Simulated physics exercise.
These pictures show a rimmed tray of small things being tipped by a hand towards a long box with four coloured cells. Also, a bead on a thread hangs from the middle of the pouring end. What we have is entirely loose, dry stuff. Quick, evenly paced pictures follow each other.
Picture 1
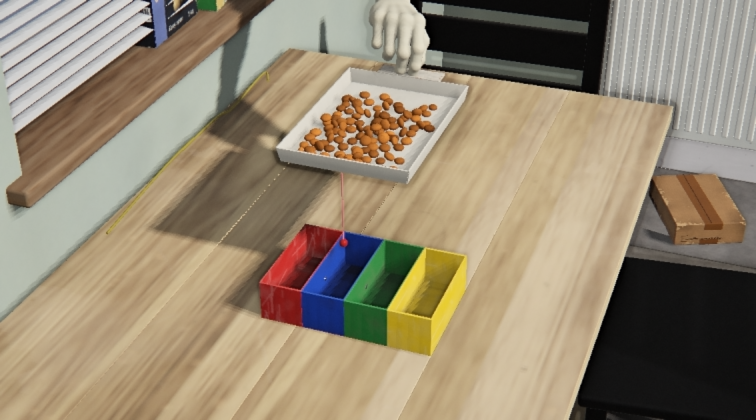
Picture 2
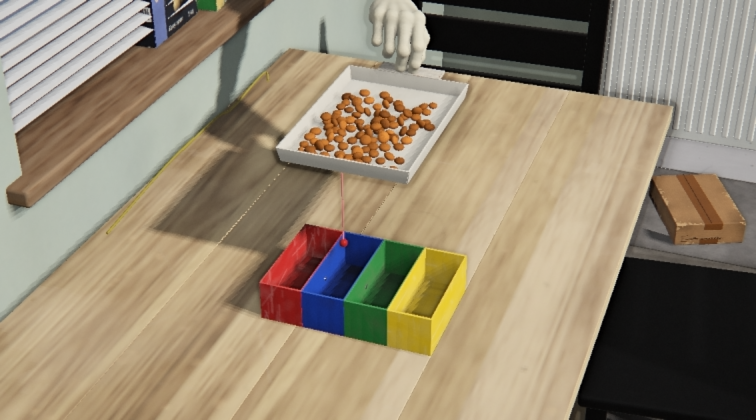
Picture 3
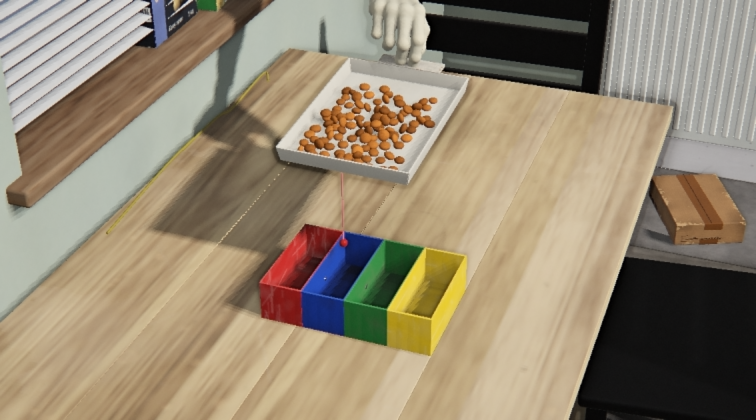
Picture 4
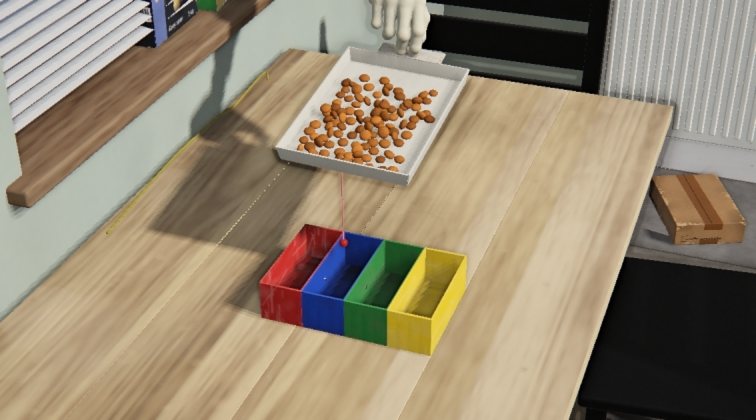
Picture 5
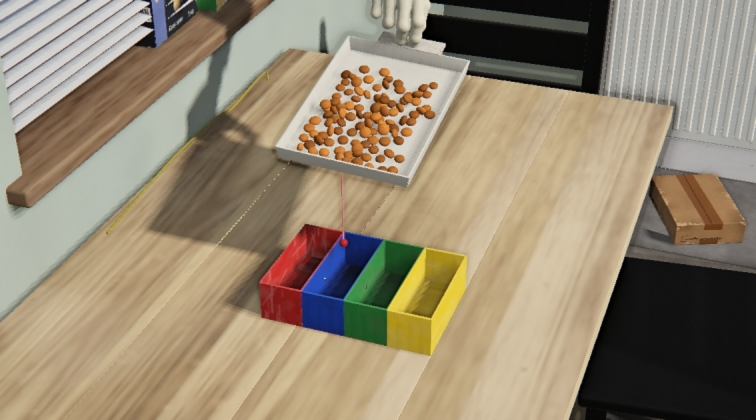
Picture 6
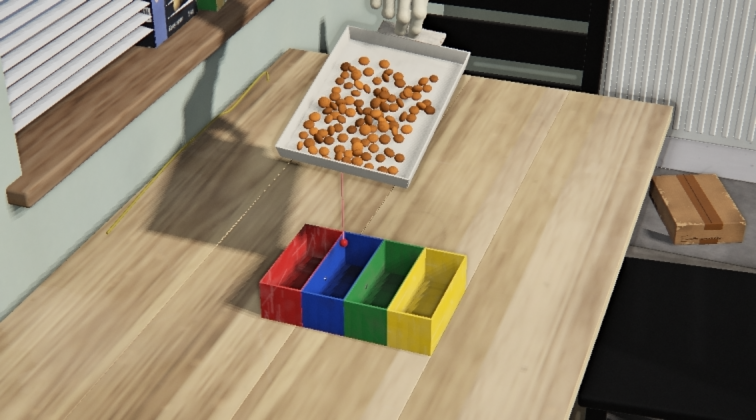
A white rimmed tray of small brown pieces starts almost level above a wooden table, a pale hand at its far edge. The hand gradually raises that edge, steepening the tray towards a box with red, blue, green and yellow cells, while the pieces stay on it, barely shifting.
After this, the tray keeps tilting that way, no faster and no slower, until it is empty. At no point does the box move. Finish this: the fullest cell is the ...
... Green one.
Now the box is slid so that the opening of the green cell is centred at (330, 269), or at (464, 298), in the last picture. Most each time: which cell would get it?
Try 1 - yellow. Try 2 - the red one.
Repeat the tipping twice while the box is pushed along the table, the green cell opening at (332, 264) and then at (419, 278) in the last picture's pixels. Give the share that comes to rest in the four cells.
The first yields 70 per cent and the second 100 per cent.
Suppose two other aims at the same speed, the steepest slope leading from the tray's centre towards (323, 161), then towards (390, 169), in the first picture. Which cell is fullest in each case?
The first time it is the red cell, and the second time it is the green one.
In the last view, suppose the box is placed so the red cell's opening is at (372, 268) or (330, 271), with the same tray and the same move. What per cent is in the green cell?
Roughly 0% the first time and 30% the second time.
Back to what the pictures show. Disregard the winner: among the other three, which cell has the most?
It's the cell in blue.
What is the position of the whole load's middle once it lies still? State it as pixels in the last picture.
About pixel (372, 310).
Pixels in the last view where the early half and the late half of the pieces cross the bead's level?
For the early half I get (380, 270), and for the late half (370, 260).
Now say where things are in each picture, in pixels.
In the first frame, corners of the pouring end near (280, 147) and (407, 169), level; middle of the load near (369, 135), bits of cat kibble; bead on its thread near (343, 243); red cell near (281, 301); blue cell near (323, 310); green cell near (366, 320); yellow cell near (409, 329).
In the second frame, corners of the pouring end near (280, 146) and (407, 170), level; middle of the load near (369, 134).
In the third frame, corners of the pouring end near (280, 146) and (407, 171), tipped barely, lowest at the right corner; middle of the load near (368, 131).
In the fourth frame, corners of the pouring end near (280, 145) and (407, 173), tipped a little, lowest at the right corner; middle of the load near (368, 127).
In the fifth frame, corners of the pouring end near (280, 145) and (407, 175), tipped a little, lowest at the right corner; middle of the load near (368, 124).
In the sixth frame, corners of the pouring end near (280, 145) and (407, 177), tipped clearly, lowest at the right corner; middle of the load near (368, 120); red cell near (281, 301); blue cell near (323, 310); green cell near (366, 320); yellow cell near (409, 329).
Shortly afterwards, tray tipped steeply; the whole lot on the tray.
Next, tray tipped past a quarter turn; near a third on the tray; near a third in the green cell; a little in the blue cell; a little in the yellow cell; only a few in the red cell; near a quarter falling or outside the box.
Some moments later, tray tipped past a quarter turn; near half in the green cell; near a quarter in the blue cell; a little in the yellow cell; only a few in the red cell; only a few falling or outside the box.
In the end, tray tipped past a quarter turn; near half in the green cell; near a quarter in the blue cell; a little in the yellow cell; only a few in the red cell; only a few outside the box.
